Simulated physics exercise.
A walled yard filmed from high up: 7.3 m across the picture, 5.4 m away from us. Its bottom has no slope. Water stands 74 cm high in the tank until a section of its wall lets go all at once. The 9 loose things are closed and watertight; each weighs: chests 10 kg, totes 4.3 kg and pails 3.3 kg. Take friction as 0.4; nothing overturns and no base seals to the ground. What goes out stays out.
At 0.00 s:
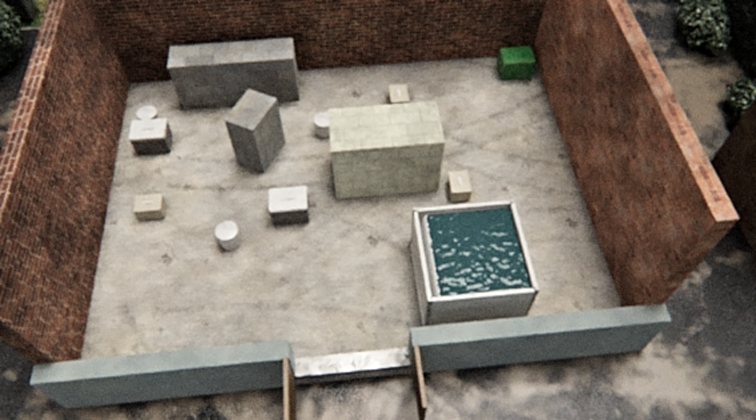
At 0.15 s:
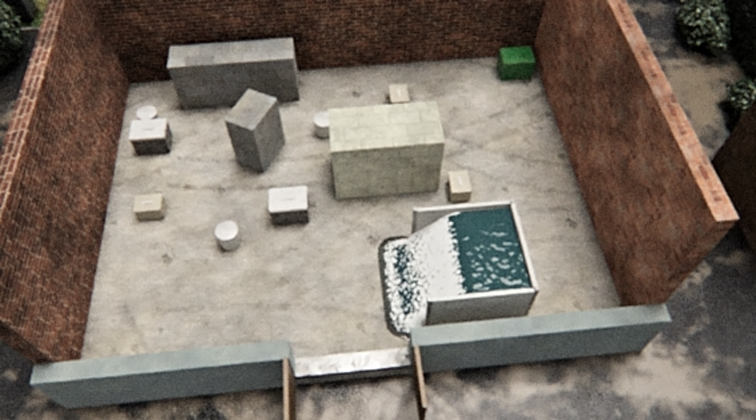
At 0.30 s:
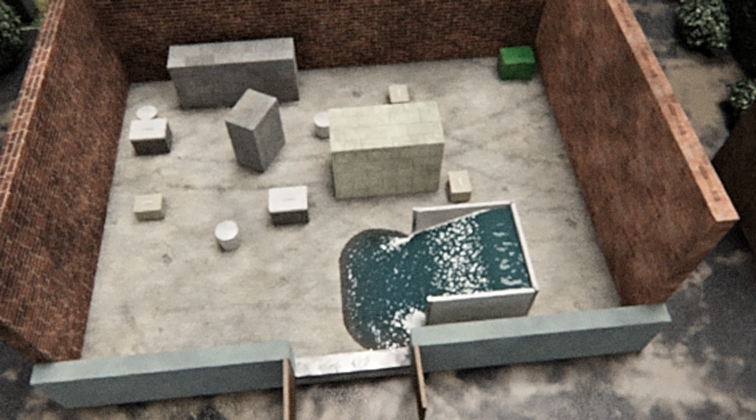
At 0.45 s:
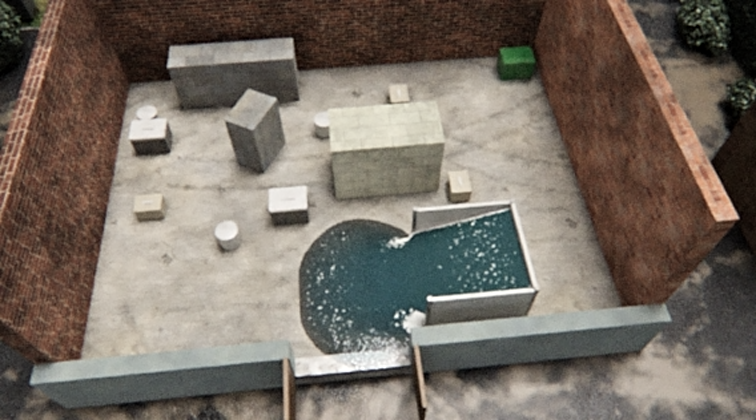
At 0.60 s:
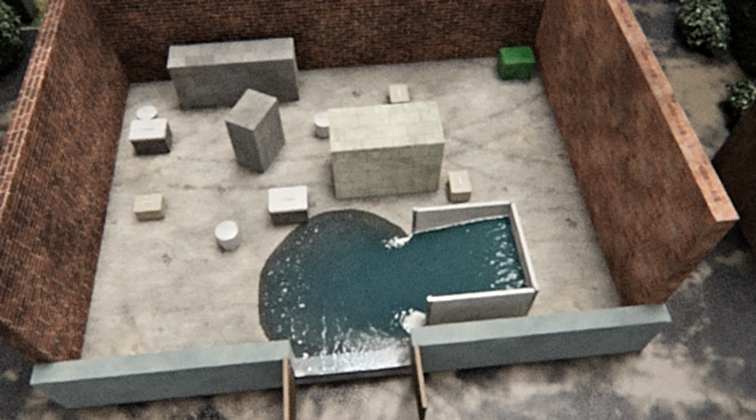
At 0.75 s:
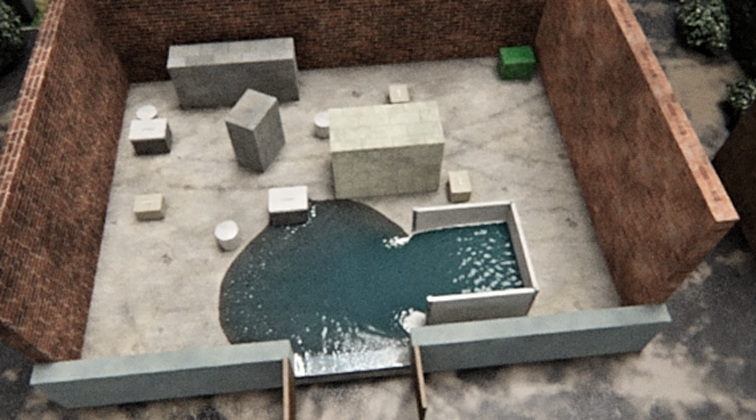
Brick-walled yard seen from above, with water pouring leftward out of an opened tank and spreading across the floor among still blocks.
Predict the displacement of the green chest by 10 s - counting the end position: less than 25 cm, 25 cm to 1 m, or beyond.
Green chest holds its place.
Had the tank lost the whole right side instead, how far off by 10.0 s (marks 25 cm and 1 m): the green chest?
In that case the green chest gets carried off.
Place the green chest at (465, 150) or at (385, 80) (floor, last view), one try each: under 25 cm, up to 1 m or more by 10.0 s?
In turn: It barely shifts; it stays put.
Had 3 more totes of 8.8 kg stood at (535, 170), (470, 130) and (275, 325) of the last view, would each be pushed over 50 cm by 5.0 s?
In turn: Short of it, under, over.
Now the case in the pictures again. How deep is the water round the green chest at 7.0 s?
About 0 cm.
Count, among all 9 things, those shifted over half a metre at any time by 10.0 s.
That makes 7.
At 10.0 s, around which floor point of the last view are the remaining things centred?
At about (320, 127).
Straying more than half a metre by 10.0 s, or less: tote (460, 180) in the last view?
It is short of it.
After 2.0 s the green chest is near (518, 55), 0.0 m from its start, aground; 0 of 9 are out; 1 afloat.
After 4.5 s the green chest is near (518, 55), 0.0 m from its start, aground; 0 of 9 are out; 5 afloat.
After 7.0 s the green chest is near (518, 55), 0.0 m from its start, aground; 0 of 9 are out; 4 afloat.
After 10.0 s the green chest is near (518, 55), 0.0 m from its start, aground; 0 of 9 are out; 3 afloat.
